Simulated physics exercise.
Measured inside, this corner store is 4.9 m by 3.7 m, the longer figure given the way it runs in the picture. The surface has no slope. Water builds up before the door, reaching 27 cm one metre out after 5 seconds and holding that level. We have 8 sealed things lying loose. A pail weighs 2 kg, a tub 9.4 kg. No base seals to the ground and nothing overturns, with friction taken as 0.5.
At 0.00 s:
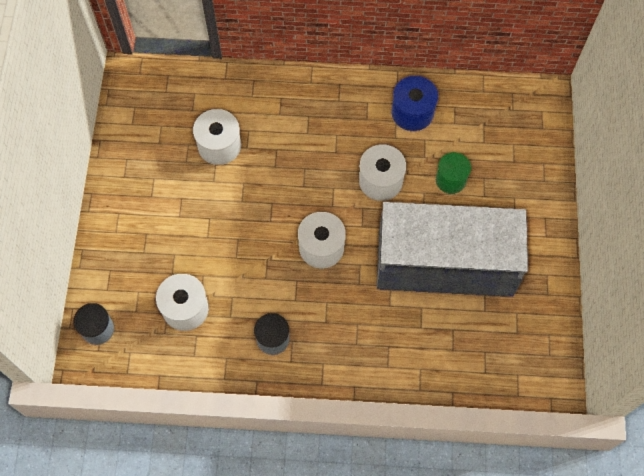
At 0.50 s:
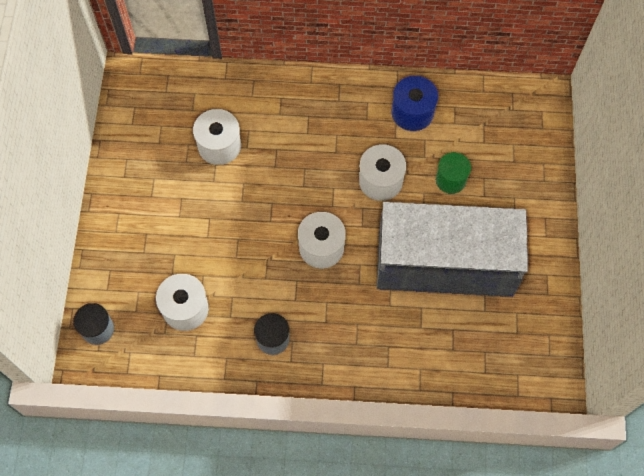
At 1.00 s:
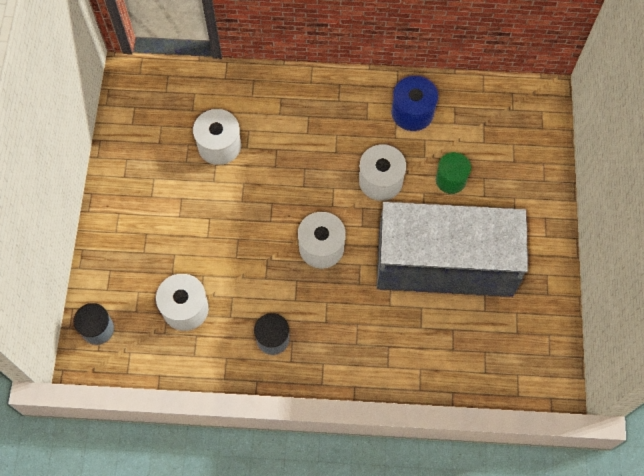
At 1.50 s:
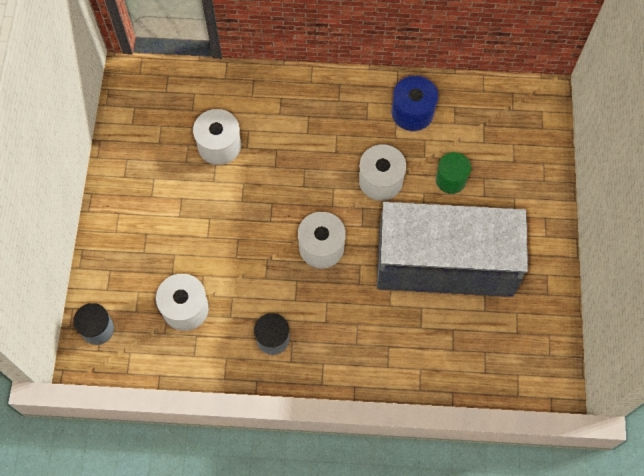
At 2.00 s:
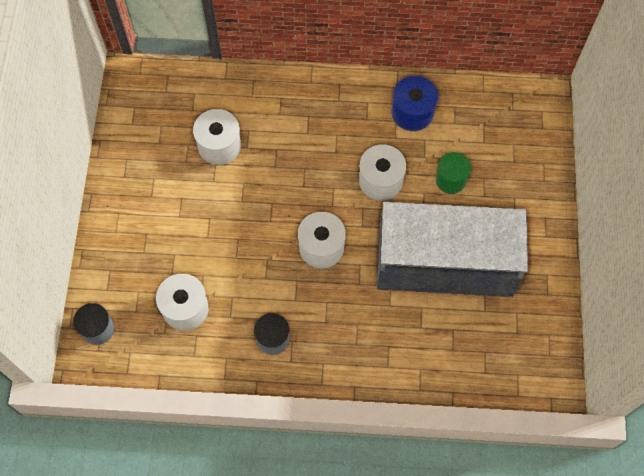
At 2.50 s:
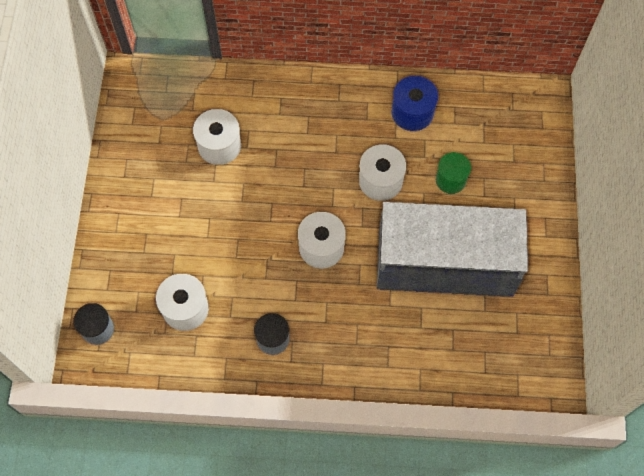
A large grey block stands right of centre on the plank floor of a small shop, seen from high above by a still camera, with a brick wall and glass door behind. Four whitish cylinders, a blue tub, a green pail and two black-topped containers stand around it. Nothing indoors moves at first, while the ground outside turns from blue-grey to greenish; then a thin sheet of water spreads inside the door.
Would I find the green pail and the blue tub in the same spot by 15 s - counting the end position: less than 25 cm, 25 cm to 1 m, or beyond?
The green pail creeps a bit, and the blue tub creeps a bit.
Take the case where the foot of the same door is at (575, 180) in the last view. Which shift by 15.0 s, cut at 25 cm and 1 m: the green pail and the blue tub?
Then the green pail travels far, the blue tub ends far away.
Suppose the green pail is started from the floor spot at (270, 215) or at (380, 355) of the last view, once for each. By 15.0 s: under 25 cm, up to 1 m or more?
Run 1 - well off; run 2 - well off.
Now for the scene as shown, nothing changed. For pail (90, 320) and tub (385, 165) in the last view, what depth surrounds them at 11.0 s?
I'd put it at 17 cm and 3 cm respectively.
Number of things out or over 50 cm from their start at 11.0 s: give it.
By that point, 5.
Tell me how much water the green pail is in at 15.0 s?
The depth there is around 7 cm.
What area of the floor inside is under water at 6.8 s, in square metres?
Around 11.5 m2 of it.
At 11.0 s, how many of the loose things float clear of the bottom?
Answer: 3.
After 3.5 s the green pail is near (455, 167), 0.0 m from its start, aground; the blue tub is near (416, 95), 0.0 m from its start, aground; 0 afloat.
After 6.8 s the green pail is near (455, 167), 0.0 m from its start, aground; the blue tub is near (416, 95), 0.0 m from its start, aground; 3 afloat.
After 11.0 s the green pail is near (455, 167), 0.0 m from its start, aground; the blue tub is near (416, 95), 0.0 m from its start, aground; 3 afloat.
After 15.0 s the green pail is near (510, 185), 0.6 m from its start, afloat; the blue tub is near (395, 122), 0.4 m from its start, afloat; 8 afloat.
